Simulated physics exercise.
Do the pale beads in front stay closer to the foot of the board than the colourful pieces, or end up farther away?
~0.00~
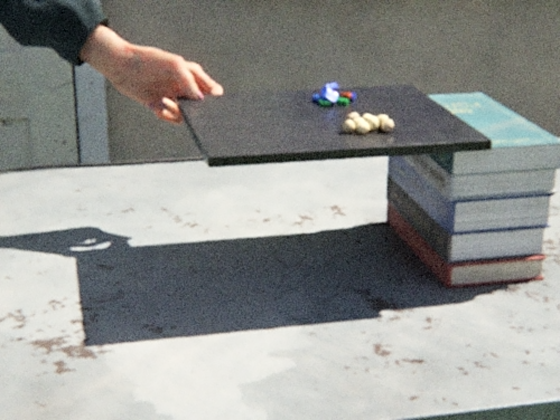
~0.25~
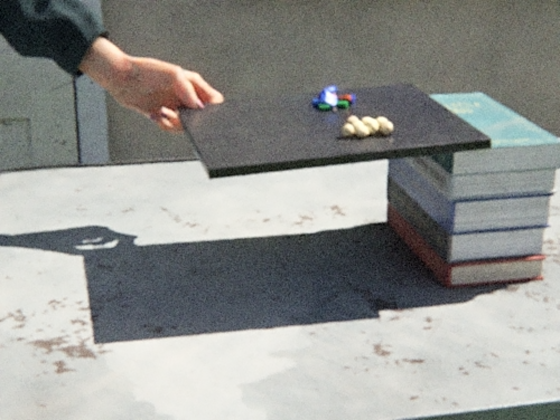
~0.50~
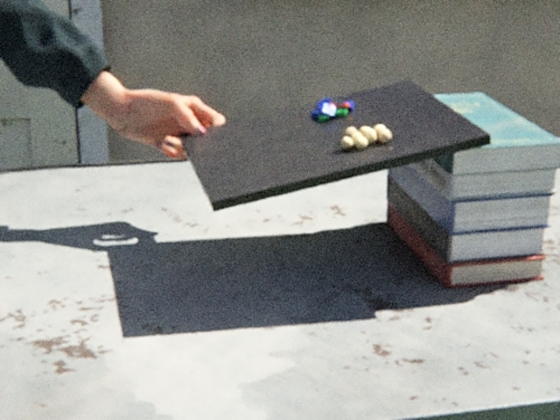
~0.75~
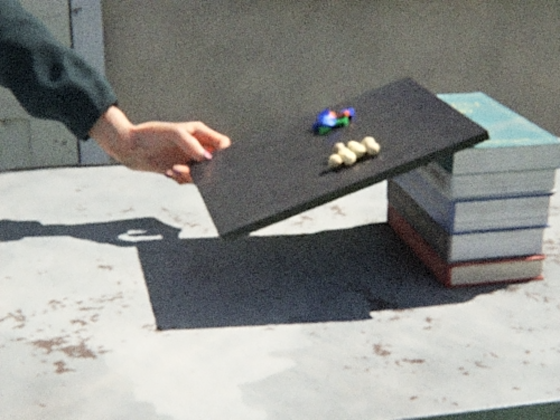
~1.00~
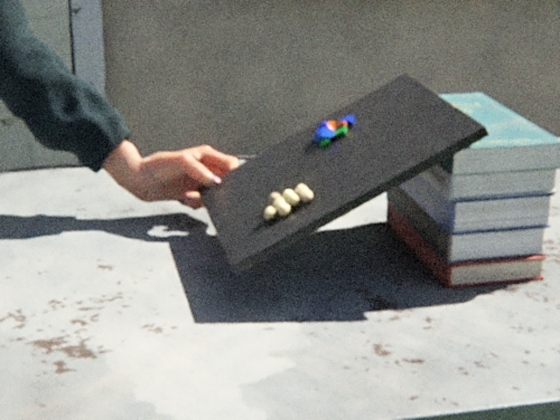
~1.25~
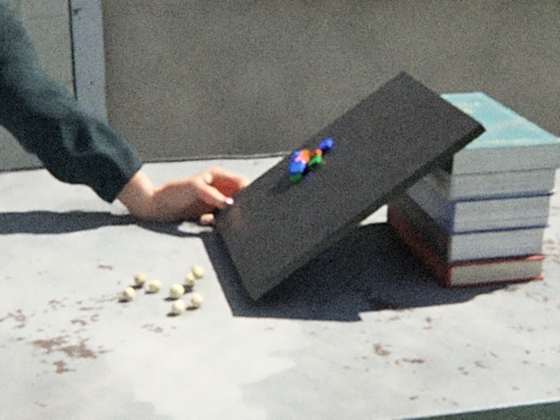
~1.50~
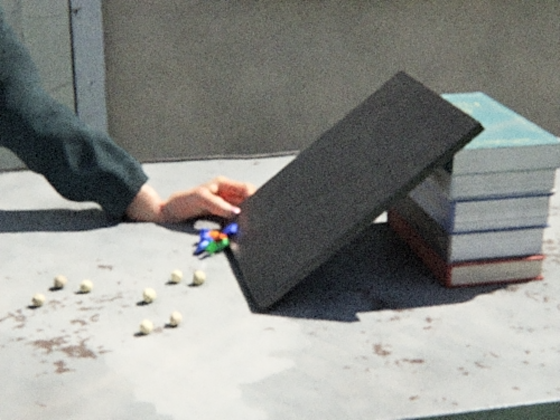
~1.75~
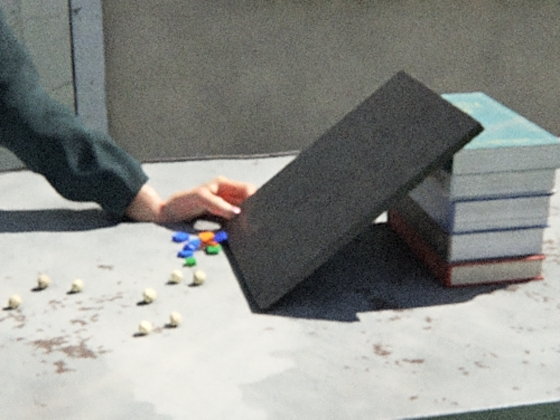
The pale beads in front end up farther away, scattered to the left, while the colourful pieces lie near the foot of the board.
